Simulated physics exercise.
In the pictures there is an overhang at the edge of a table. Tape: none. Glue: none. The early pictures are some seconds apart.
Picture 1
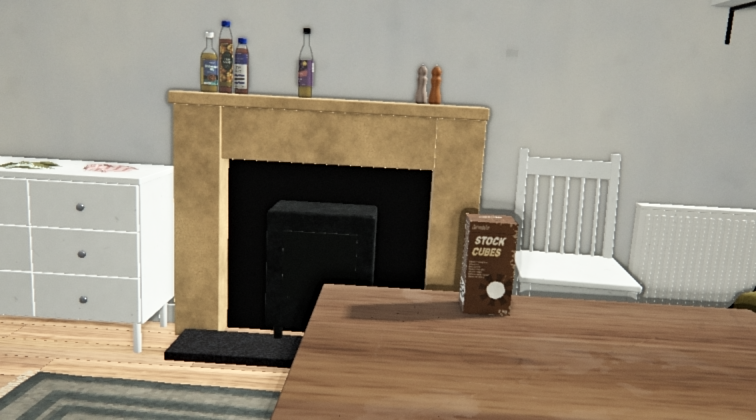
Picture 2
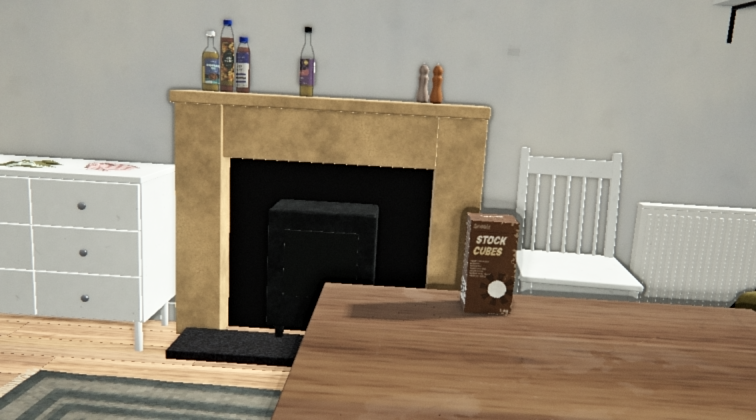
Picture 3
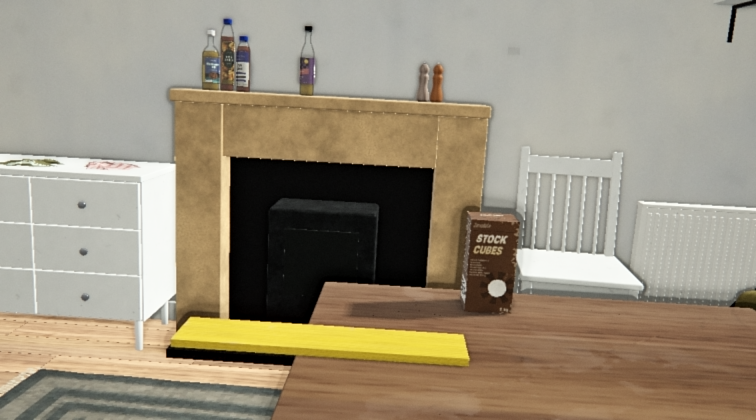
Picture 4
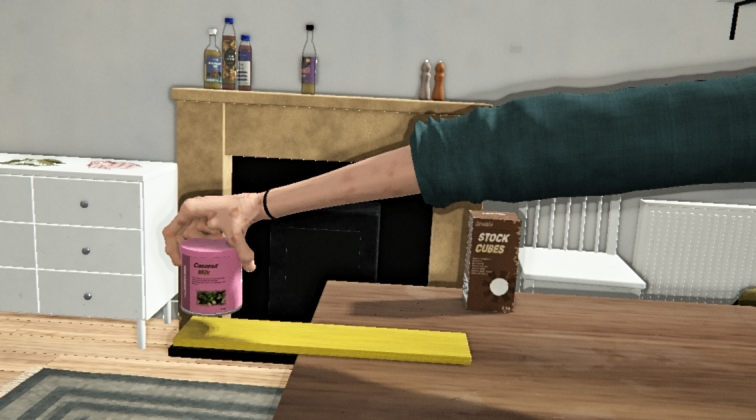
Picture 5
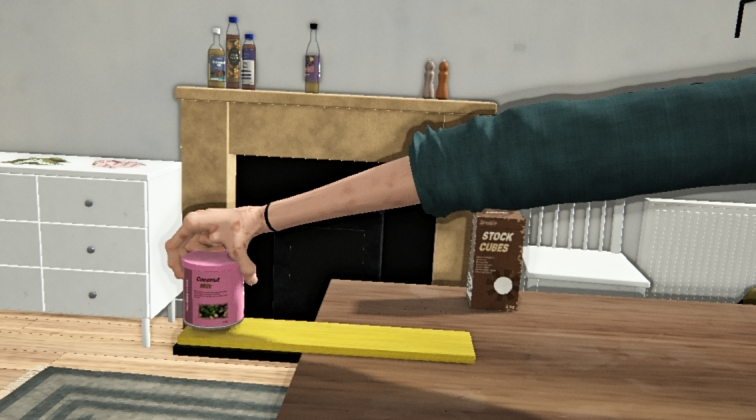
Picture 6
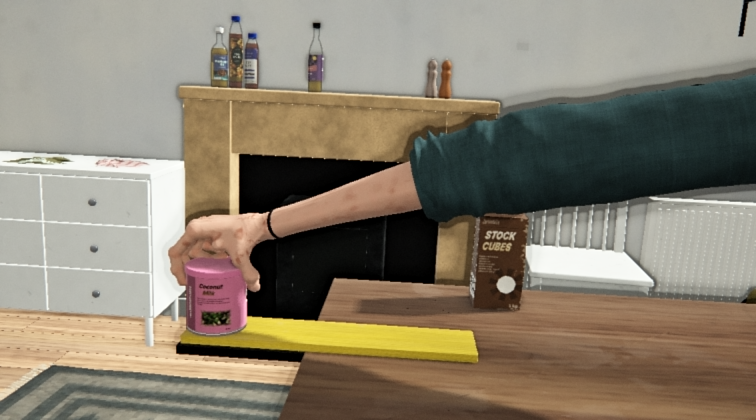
At first, a box of stock cubes stands on a wooden table before a fireplace, and nothing moves. Then a yellow board lies across the table's left edge, sticking out past it. An arm in a green sleeve reaches in from the right and lowers a pink tin onto the board's left end.
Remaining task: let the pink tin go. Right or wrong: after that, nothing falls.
Wrong.
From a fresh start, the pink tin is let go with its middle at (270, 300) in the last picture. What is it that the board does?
Outcome: Falls.
Then, 0.40 s later than the last frame, pink tin now down on the floor or falling; yellow board on its side.
Then, 0.60 s later than the last frame, yellow board now down on the floor or falling.
When it is over, down on the floor or falling, yellow board and pink tin; brown carton as before. The board tips off the edge.
